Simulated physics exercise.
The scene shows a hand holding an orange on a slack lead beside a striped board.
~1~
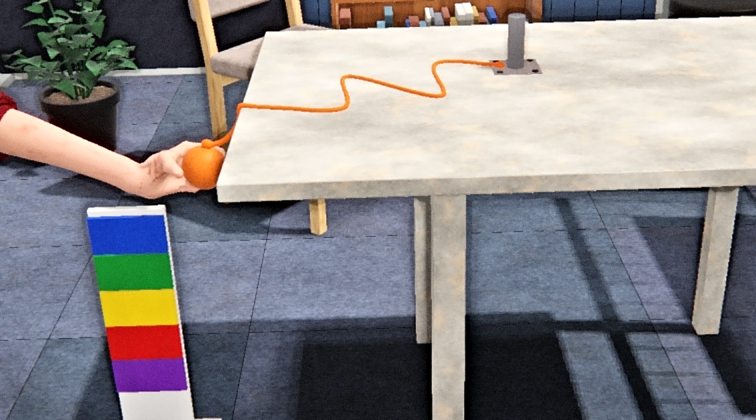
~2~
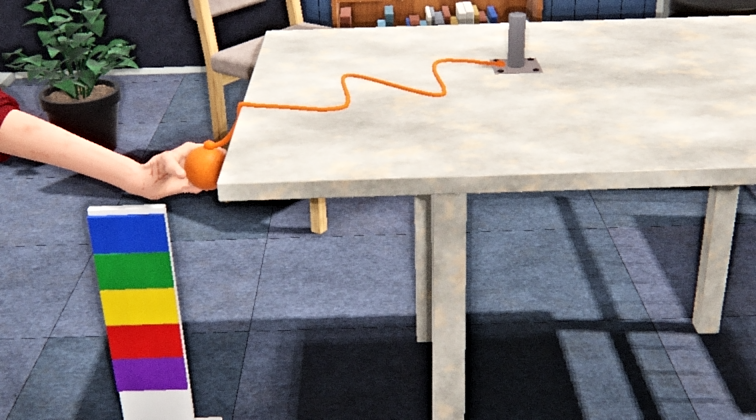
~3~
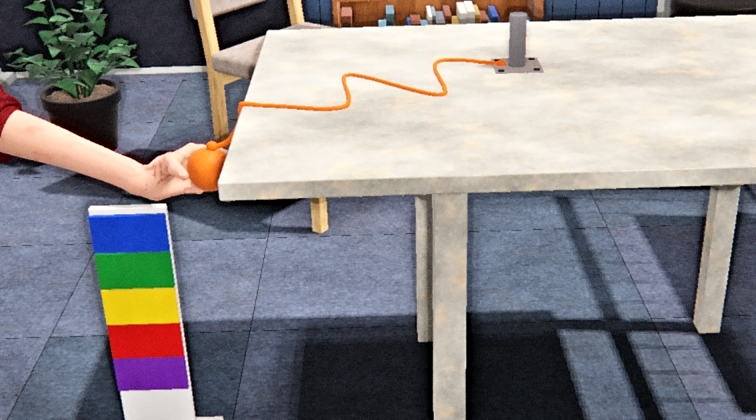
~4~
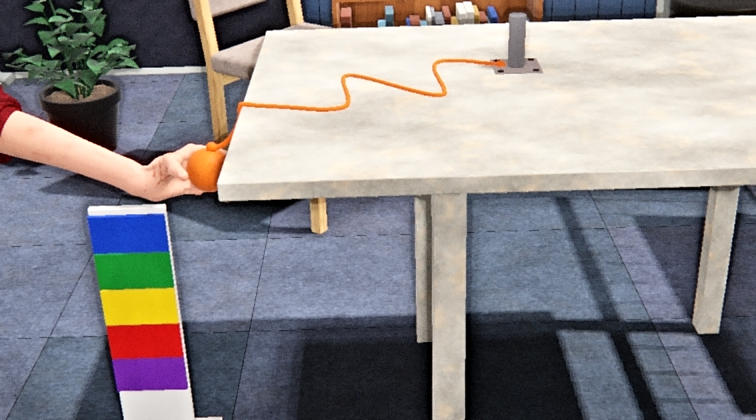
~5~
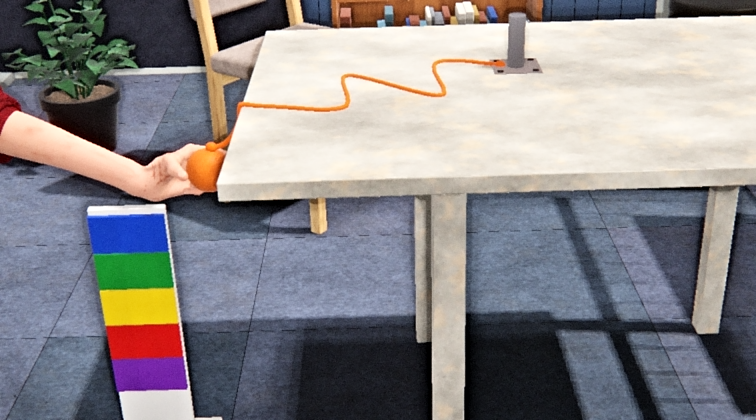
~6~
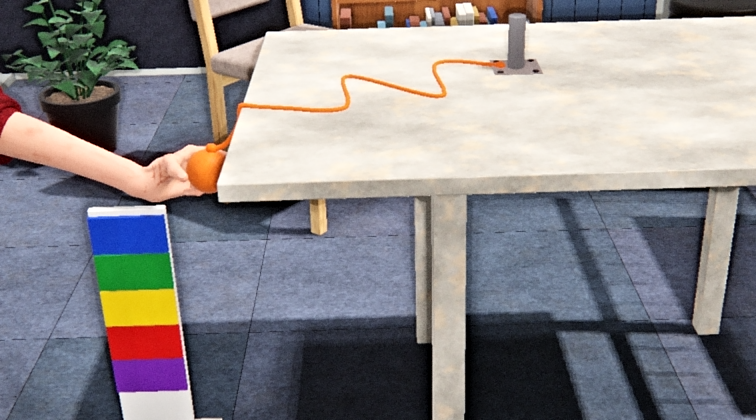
Beside a pale stone-topped table, a hand held an orange ball on a slack orange cord at the left edge, above a board with coloured stripes, and almost nothing moved.
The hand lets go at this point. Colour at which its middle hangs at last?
The purple one.
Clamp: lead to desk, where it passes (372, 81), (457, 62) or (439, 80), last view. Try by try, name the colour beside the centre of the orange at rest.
Results, in sequence: Green / purple / red.
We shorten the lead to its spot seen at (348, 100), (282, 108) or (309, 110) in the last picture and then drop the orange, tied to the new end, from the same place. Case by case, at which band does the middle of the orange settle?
First try: Blue; second try: Yellow; third try: Green.
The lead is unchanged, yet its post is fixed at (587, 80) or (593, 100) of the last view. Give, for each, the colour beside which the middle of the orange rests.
In turn, red and then red.
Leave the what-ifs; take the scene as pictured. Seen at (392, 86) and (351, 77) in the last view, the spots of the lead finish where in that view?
You'll find the first mark at (277, 94) and the second mark at (246, 123).
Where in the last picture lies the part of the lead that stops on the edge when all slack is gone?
(367, 80).
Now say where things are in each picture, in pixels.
Orange (204, 167); blue (128, 236); green (133, 273); yellow (139, 309); red (144, 344); purple (150, 377), in the first frame.
Orange (207, 168); lead through (455, 61) (442, 85) (387, 84) (346, 92) (292, 108), in the second frame.
Orange (209, 169), in the third frame.
Orange (209, 169); lead through (455, 61) (442, 85) (388, 84) (347, 92) (292, 108), in the fourth frame.
Orange (209, 170), in the fifth frame.
Orange (209, 170); lead through (455, 62) (442, 86) (387, 85) (346, 93) (292, 109), in the sixth frame.
Early on, orange near (244, 356); level with purple.
Midway, orange near (288, 349); level with purple.
Near the end, orange near (255, 367); level with purple.
Finally, orange near (275, 360); level with purple. The purple one.
